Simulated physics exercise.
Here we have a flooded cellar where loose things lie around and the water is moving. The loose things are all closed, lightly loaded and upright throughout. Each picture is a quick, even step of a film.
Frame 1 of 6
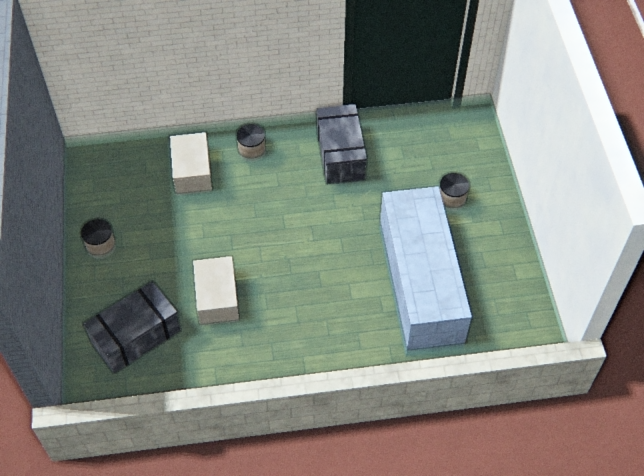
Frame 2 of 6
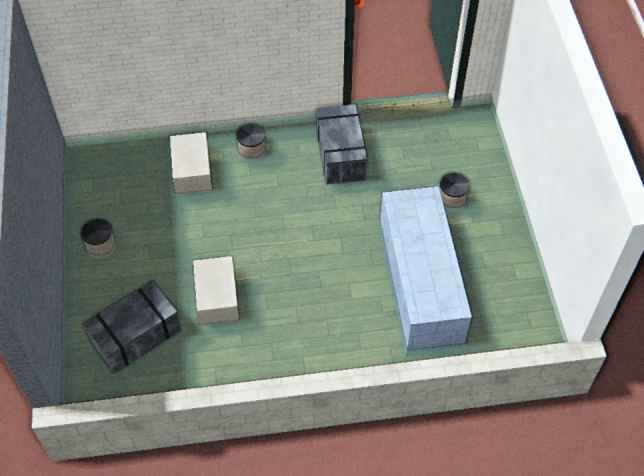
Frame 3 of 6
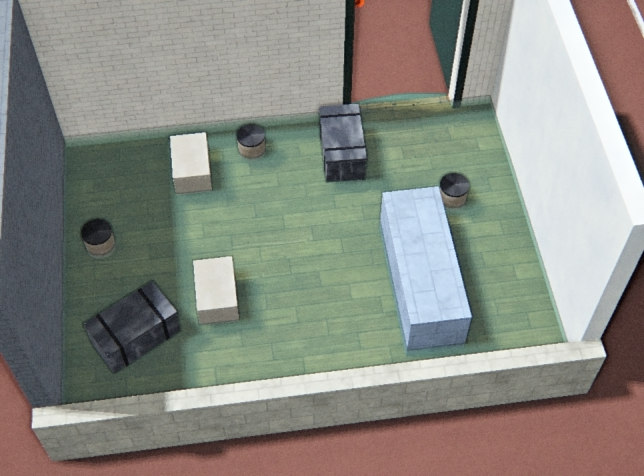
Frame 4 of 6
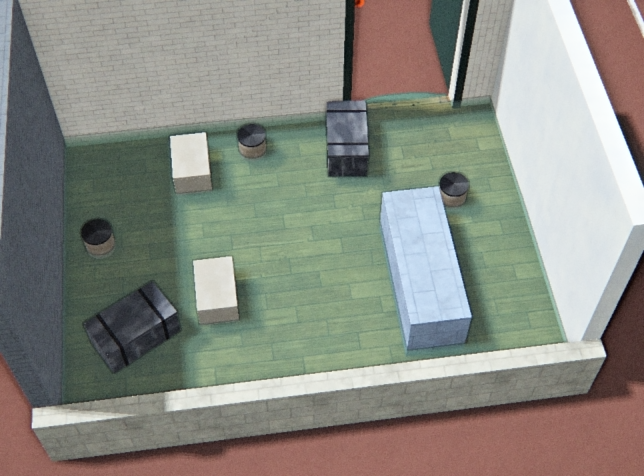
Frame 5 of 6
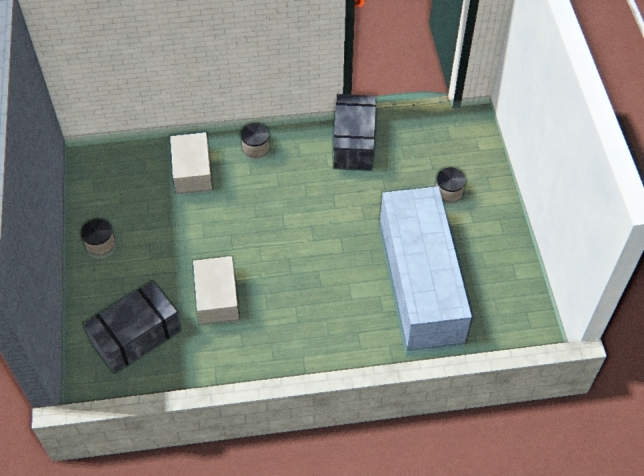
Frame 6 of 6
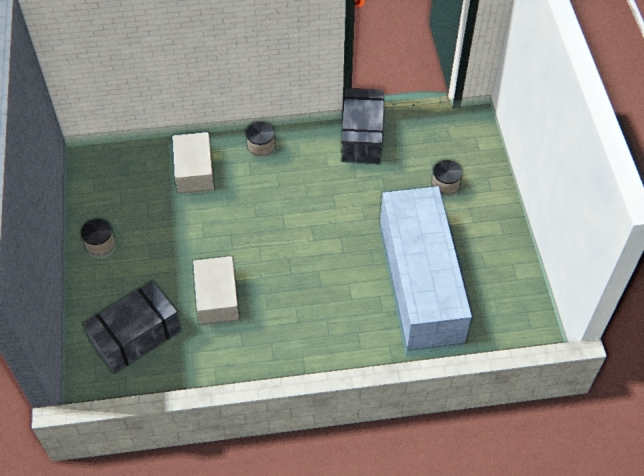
A walled, green-floored cellar is seen from high above by a still camera, its dark door at the back first shut, then open. Around a long pale-blue block sit two dark strapped trunks, two cream boxes and three dark-topped pails. The trunk near the doorway drifts slowly right and backward, turning slightly, then the back pail slides a little right and the right-hand pail edges back and left.
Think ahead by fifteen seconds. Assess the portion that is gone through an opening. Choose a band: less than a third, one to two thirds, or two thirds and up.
One to two thirds.
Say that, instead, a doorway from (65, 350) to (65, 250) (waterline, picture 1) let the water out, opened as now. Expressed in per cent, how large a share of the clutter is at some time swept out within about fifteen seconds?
I reckon 60 percent.
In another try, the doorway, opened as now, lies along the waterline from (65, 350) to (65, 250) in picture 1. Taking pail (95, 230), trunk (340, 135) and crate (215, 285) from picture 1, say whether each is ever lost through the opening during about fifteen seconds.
First exits, second never exits, third exits.
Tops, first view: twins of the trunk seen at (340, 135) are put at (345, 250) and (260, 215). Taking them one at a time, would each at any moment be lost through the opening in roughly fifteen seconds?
In order, the first is escaping and the second is escaping.
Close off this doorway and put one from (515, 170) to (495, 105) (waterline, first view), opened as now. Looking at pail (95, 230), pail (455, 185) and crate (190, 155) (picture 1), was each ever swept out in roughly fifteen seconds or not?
Outcome by item: Retained / exited / retained.
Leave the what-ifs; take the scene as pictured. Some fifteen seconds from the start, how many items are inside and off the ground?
Count: 3.
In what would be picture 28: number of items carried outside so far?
The number is 3.
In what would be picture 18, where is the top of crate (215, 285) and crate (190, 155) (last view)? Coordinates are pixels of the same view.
(252, 261) and (266, 135).
A moment on, 0 of 7 are out; 7 afloat.
Next, 3 of 7 are out; 4 afloat.
Later, 3 of 7 are out; 4 afloat.
In the end, 4 of 7 are out; 3 afloat.
